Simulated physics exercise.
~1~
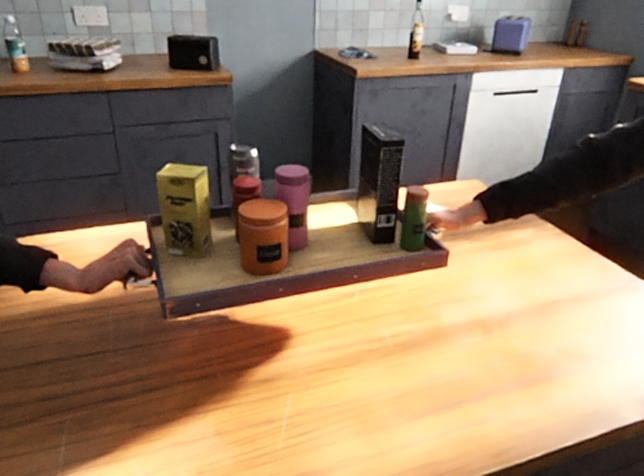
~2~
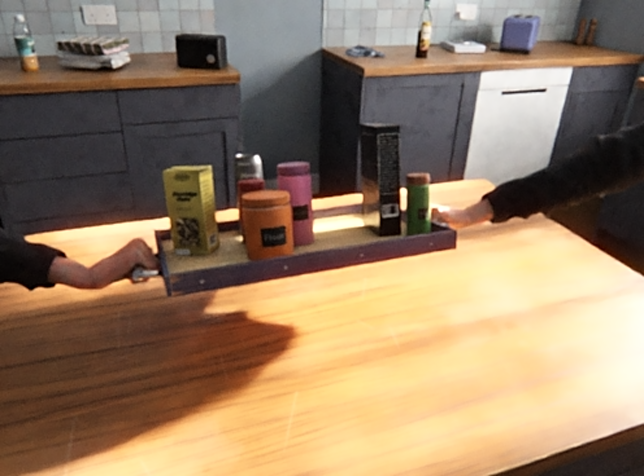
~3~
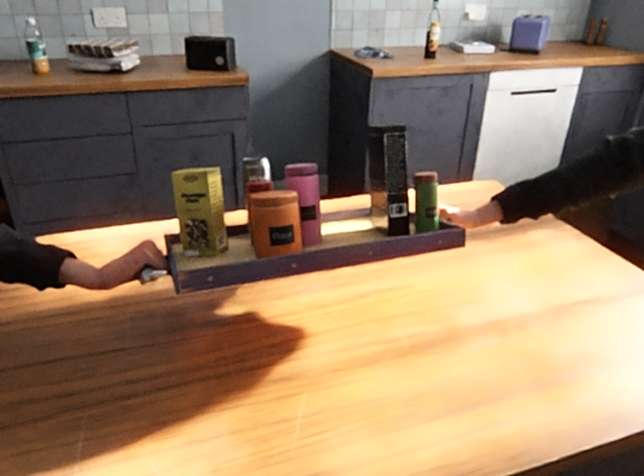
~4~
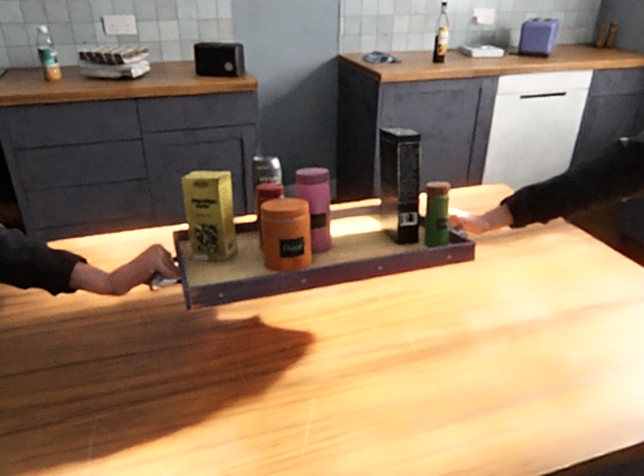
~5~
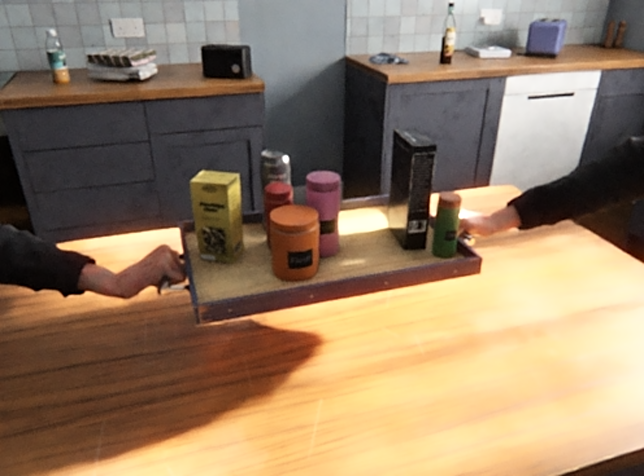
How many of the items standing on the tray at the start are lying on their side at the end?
None of them are lying down; all seven items are still standing upright on the tray at the end.
Two hands holding a tray of jars, cans and boxes above a wooden table, tipping it slightly and levelling it again.
